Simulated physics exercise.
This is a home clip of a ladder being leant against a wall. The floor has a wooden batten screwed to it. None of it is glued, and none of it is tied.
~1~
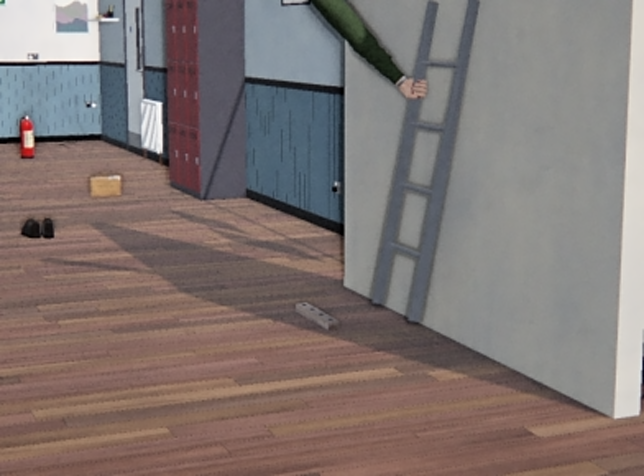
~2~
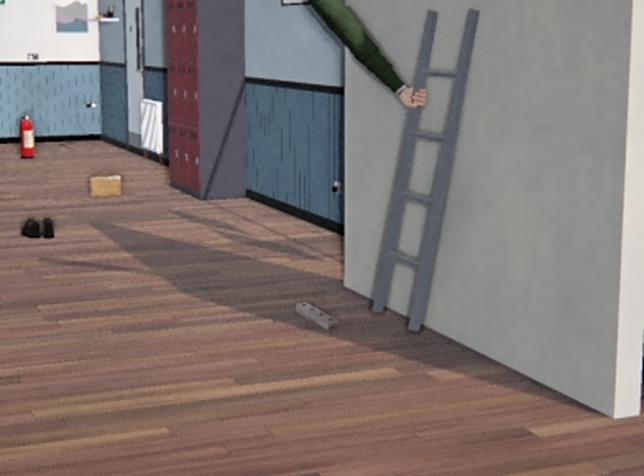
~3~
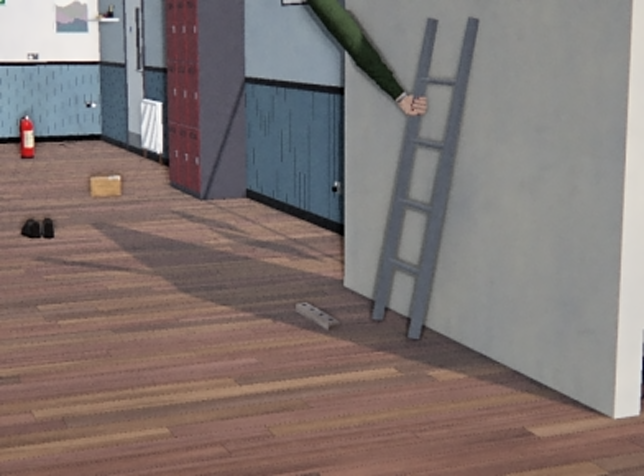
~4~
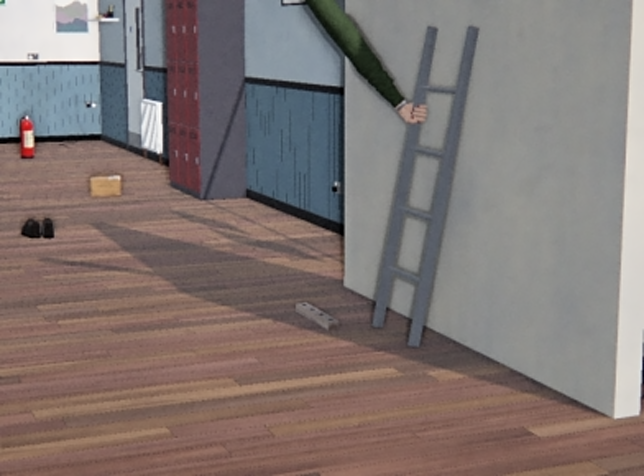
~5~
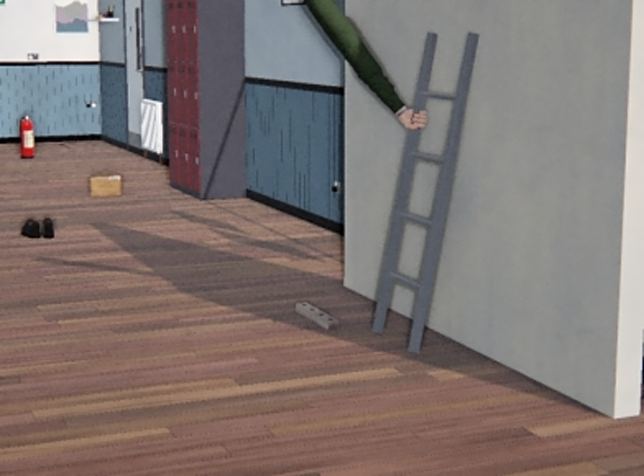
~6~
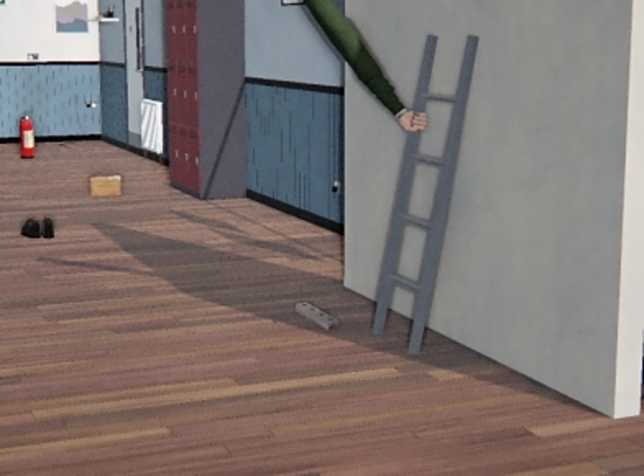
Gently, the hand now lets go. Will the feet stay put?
Does not shift.
Then, 1.20 s past the last view, grey ladder at rest near (423, 192).
Finally, the grey ladder holds its place, near (423, 192).
